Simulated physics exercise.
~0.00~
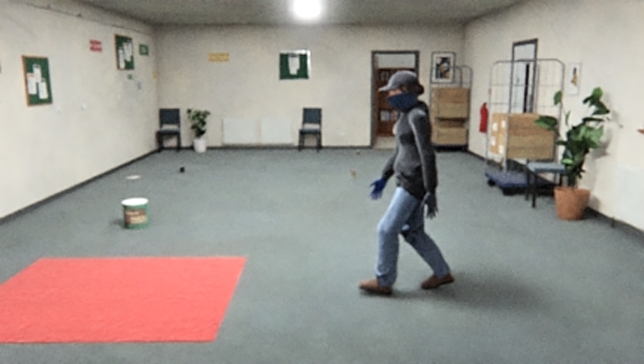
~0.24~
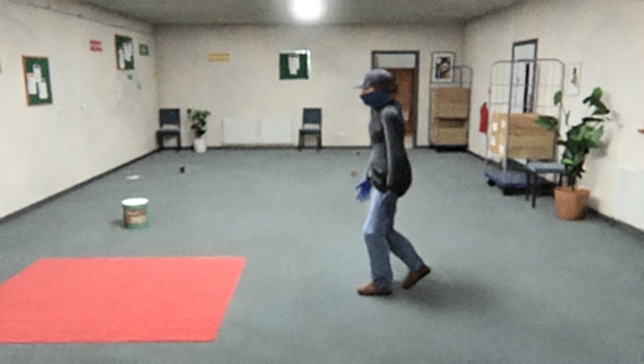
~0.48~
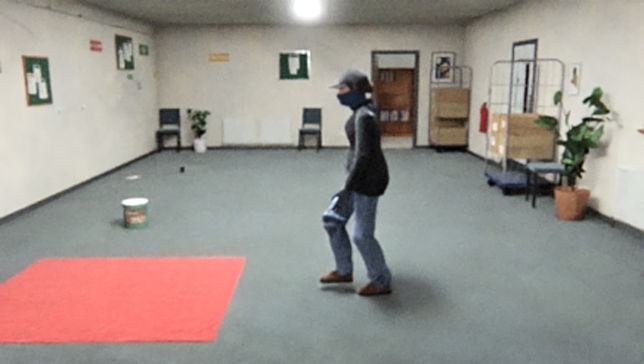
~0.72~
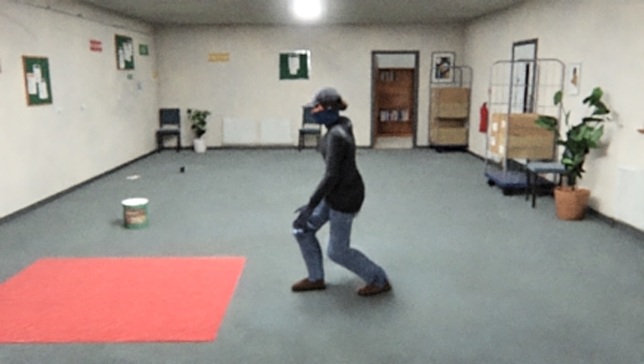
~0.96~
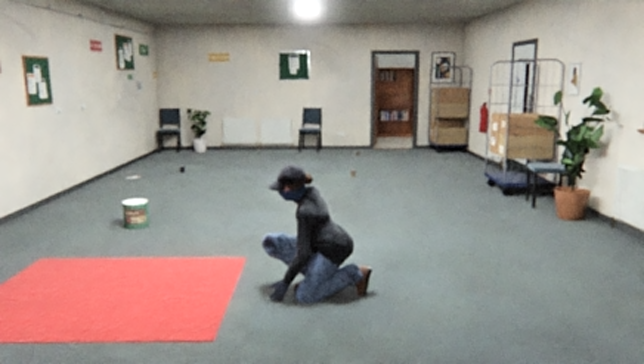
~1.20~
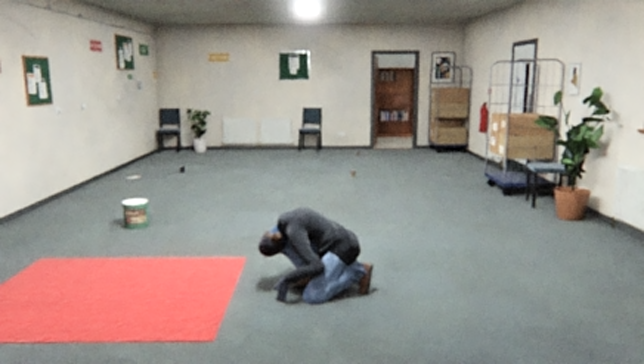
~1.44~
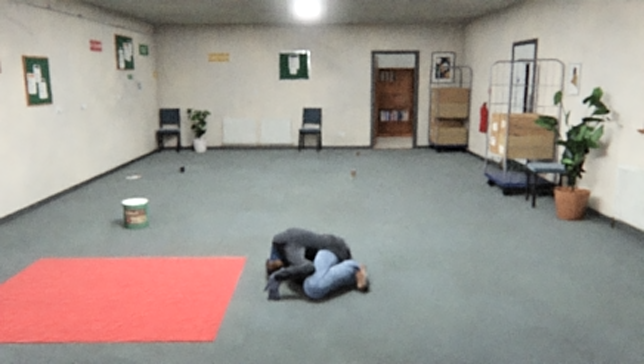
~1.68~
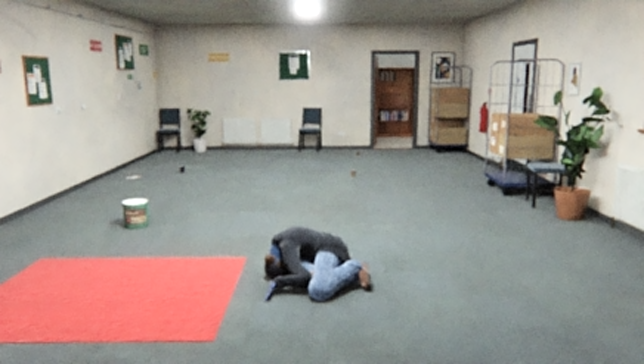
A person in a dark cap and face covering walked left across a grey-floored room toward a red mat, slowed, crouched onto their knees, then bent forward and curled up low on the floor, staying there just short of the mat.
